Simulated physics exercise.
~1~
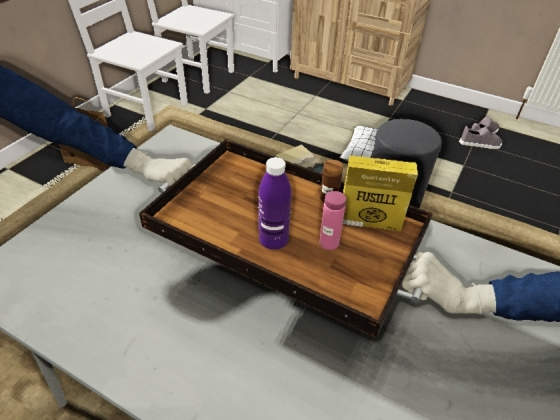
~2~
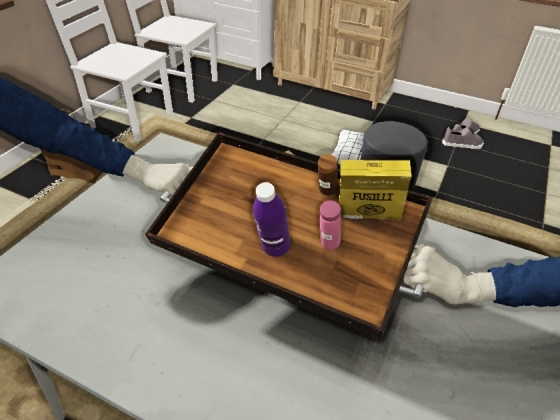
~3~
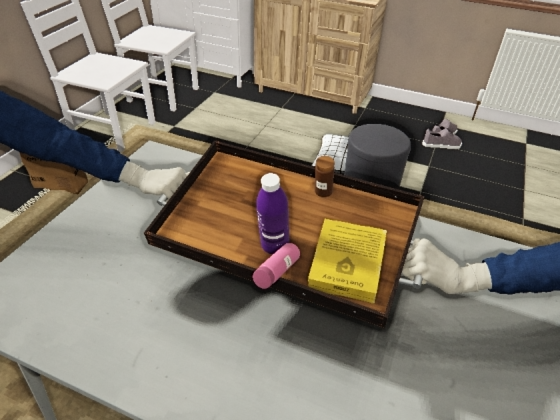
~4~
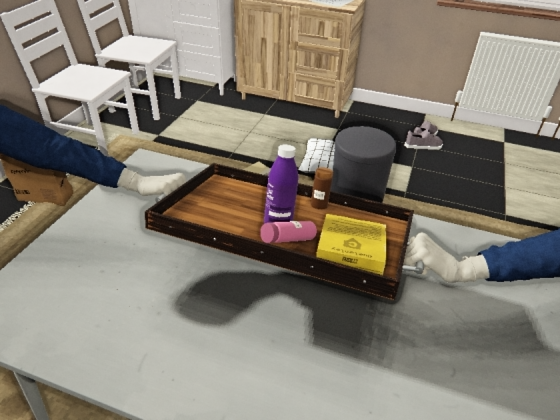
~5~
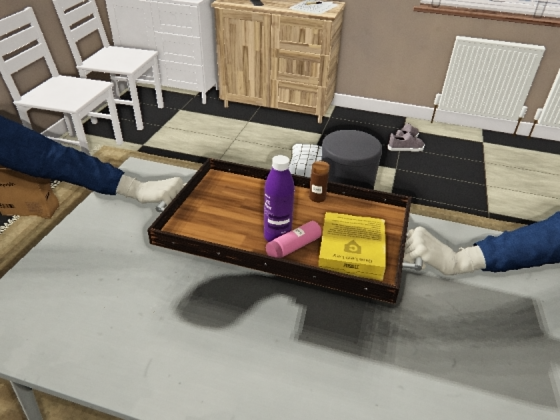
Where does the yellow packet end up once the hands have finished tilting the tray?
The yellow packet is still on the tray, lying flat near the right side after falling over.
Above a grey table, gloved hands tilting a wooden tray both ways, toppling a yellow packet and pink shaker that stay aboard.
